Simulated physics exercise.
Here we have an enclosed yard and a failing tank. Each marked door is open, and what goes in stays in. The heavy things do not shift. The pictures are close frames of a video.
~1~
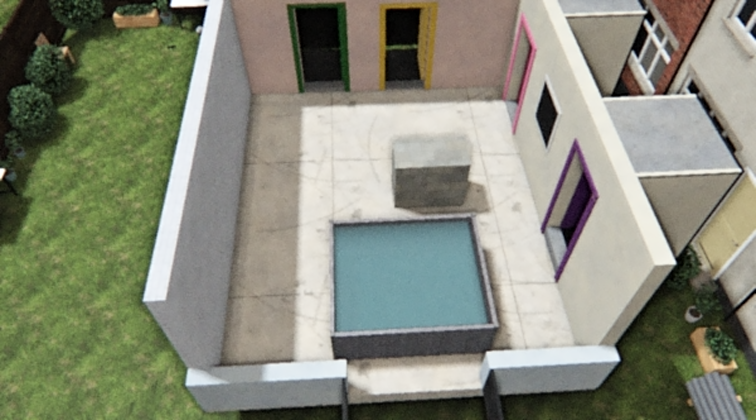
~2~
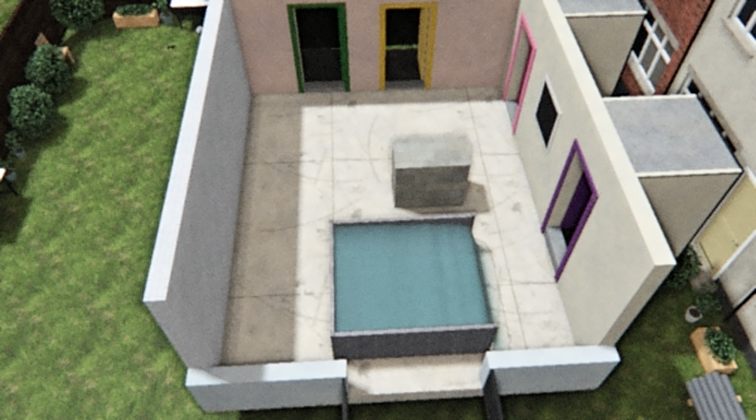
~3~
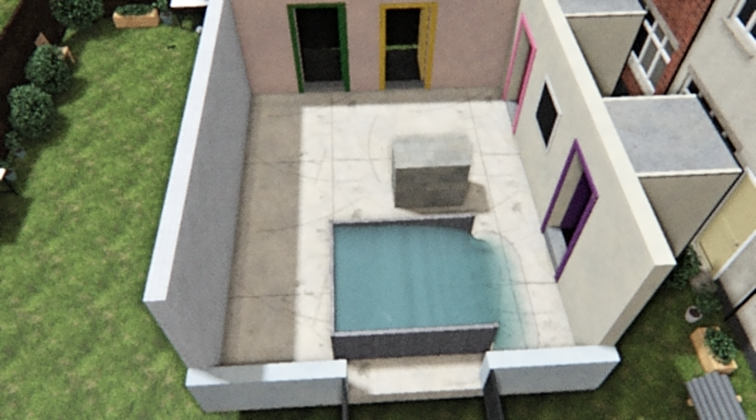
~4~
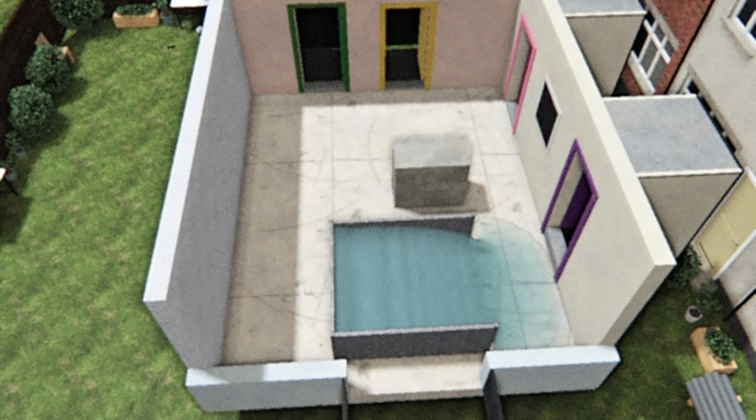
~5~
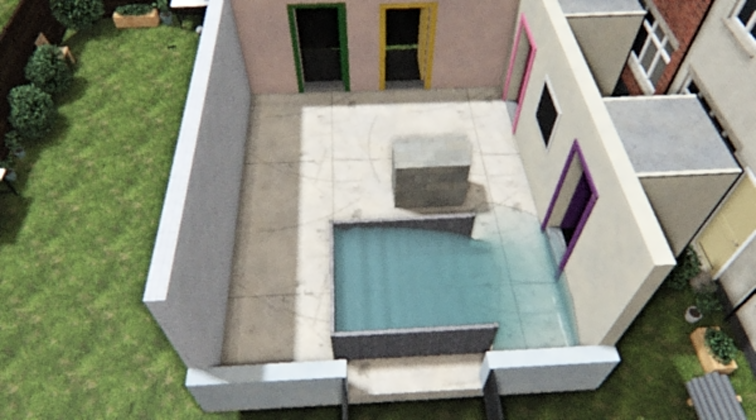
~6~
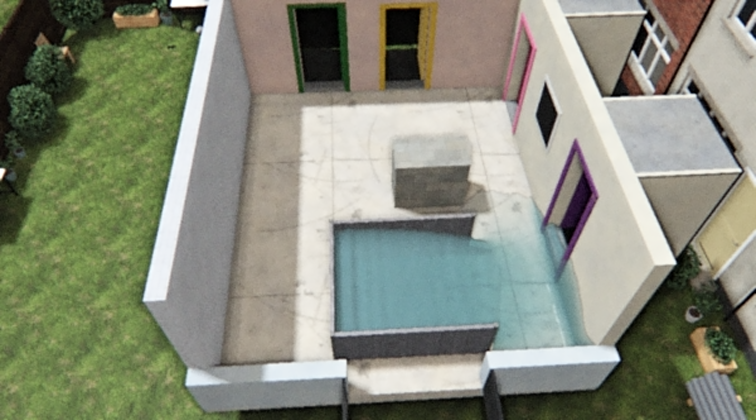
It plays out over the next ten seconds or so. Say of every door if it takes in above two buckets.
The pink door takes more than that; the green door stays under that; the purple door takes more than that; the yellow door takes more than that.
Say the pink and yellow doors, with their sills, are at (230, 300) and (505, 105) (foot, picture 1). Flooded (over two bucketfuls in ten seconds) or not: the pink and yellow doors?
One by one: Pink stays under, yellow lets more in.
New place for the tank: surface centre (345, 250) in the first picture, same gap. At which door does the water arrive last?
It is the green-painted one.
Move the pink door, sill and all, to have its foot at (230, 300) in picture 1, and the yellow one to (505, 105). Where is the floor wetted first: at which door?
I say the purple door.
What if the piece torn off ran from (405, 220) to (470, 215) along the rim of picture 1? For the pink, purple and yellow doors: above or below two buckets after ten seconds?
My reading: Pink door is over; purple door takes less; yellow door takes more.
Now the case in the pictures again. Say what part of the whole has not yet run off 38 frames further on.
Some 78 per cent.
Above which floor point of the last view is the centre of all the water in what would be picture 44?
Close to (417, 215).
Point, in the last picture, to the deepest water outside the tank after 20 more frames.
At about (457, 96).
A moment on, water covers 15 % of the floor; the pink door not reached, the green door not reached, the purple door far over two buckets in, the yellow door not reached.
Next, water covers 30 % of the floor; the pink door wet at the sill, nothing in, the green door not reached, the purple door far over two buckets in, the yellow door not reached.
Then, water covers 50 % of the floor; the pink door wet at the sill, nothing in, the green door wet at the sill, nothing in, the purple door far over two buckets in, the yellow door over two buckets in.
Later, water covers 80 % of the floor; the pink door far over two buckets in, the green door wet at the sill, nothing in, the purple door far over two buckets in, the yellow door far over two buckets in.
In the end, water covers 100 % of the floor; the pink door far over two buckets in, the green door wet at the sill, nothing in, the purple door far over two buckets in, the yellow door far over two buckets in.
